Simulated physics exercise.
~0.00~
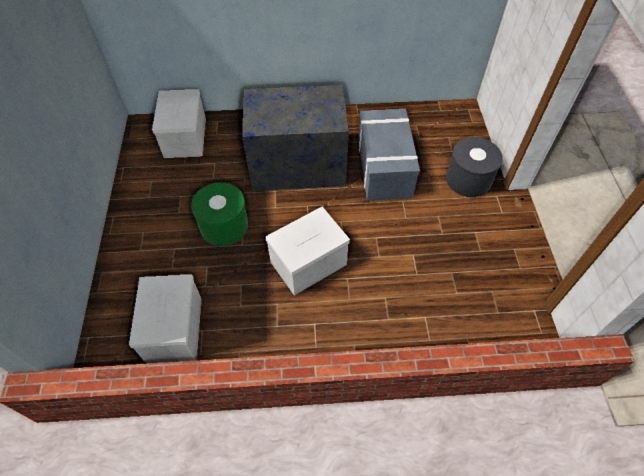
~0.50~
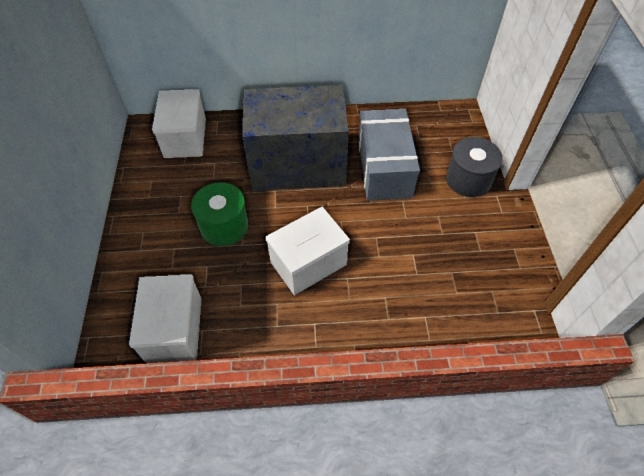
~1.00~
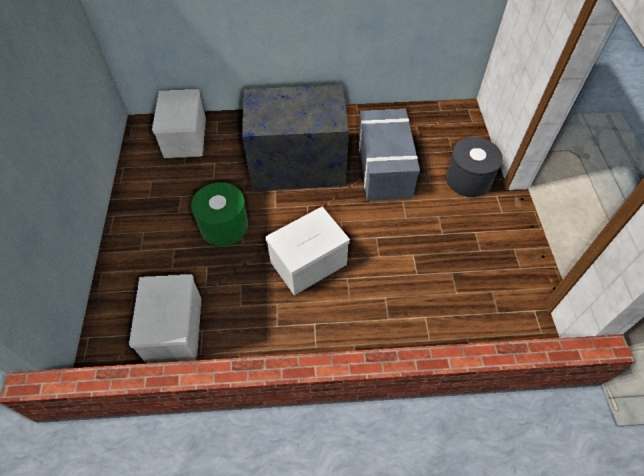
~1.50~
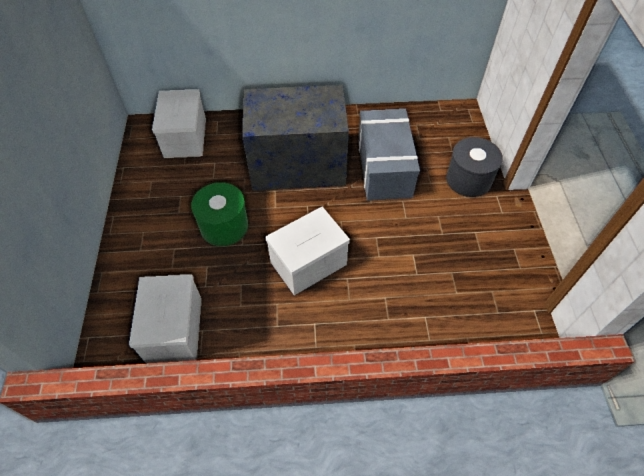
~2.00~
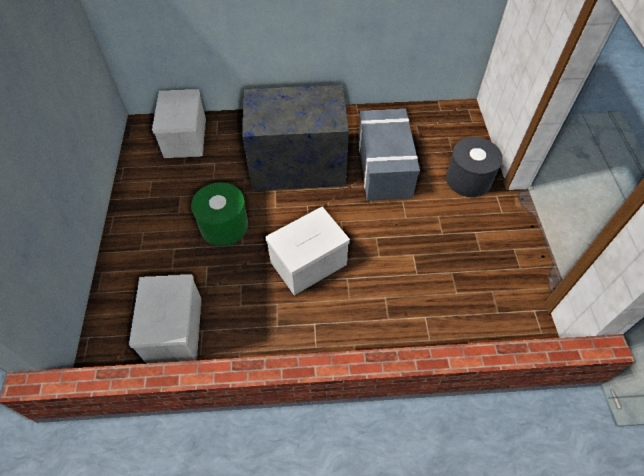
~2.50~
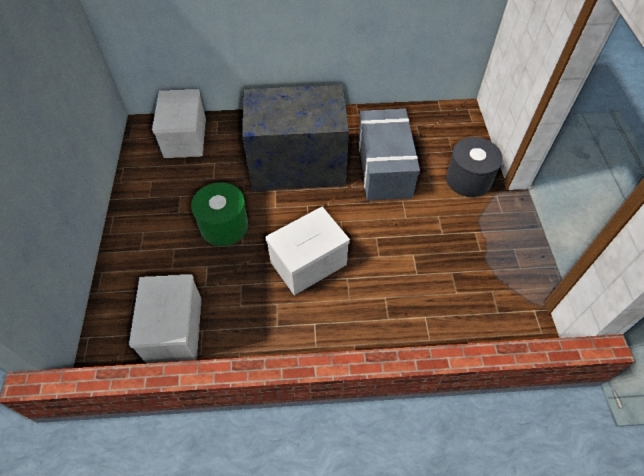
A green tub stands left of centre on the brown plank floor of a blue-walled room, seen from high above over a low red-brick wall. Around it sit pale grey boxes at left, a white box mid-floor, and a dark mottled block, banded blue-grey trunk and dark tub behind. Bluish water covers the ground outside, then a thin sheet slides through the right-hand opening, while objects and camera stay still.
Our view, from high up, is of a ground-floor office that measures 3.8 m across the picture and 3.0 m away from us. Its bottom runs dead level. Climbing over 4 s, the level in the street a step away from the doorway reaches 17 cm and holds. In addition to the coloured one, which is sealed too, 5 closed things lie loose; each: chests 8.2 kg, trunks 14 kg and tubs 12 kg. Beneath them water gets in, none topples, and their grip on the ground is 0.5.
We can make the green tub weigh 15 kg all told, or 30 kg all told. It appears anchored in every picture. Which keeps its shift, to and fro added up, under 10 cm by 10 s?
I would say it takes the heavier mass.
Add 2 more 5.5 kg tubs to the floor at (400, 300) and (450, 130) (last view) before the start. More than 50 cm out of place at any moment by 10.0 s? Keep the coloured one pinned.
Those two come out over the line and inside the line, in that order.
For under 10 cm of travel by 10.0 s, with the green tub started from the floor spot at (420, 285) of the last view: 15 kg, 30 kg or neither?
It turns out that the heavier alone succeeds.
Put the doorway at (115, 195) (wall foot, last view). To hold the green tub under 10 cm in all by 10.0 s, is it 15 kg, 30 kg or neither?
Result: Heavier option only.
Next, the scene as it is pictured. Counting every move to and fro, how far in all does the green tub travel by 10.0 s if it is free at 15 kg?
Some 40 centimetres of travel in total.
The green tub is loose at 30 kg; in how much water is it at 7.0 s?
Around 5 cm.
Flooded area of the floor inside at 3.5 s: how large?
About 2.0 m2.
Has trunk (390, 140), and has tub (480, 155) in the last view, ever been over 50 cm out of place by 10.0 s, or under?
Respectively: Threshold not reached and threshold not reached.
After 3.5 s the green tub would be 0 cm from its start with 15 kg and 0 cm from its start with 30 kg; 0 cm of water round it then.
After 4.5 s the green tub would be 0 cm from its start with 15 kg and 0 cm from its start with 30 kg; 0 cm of water round it then.
After 7.0 s the green tub would be 2 cm from its start with 15 kg and 0 cm from its start with 30 kg; 5 cm of water round it then.
After 10.0 s the green tub would be 35 cm from its start with 15 kg and 0 cm from its start with 30 kg; 9 cm of water round it then.
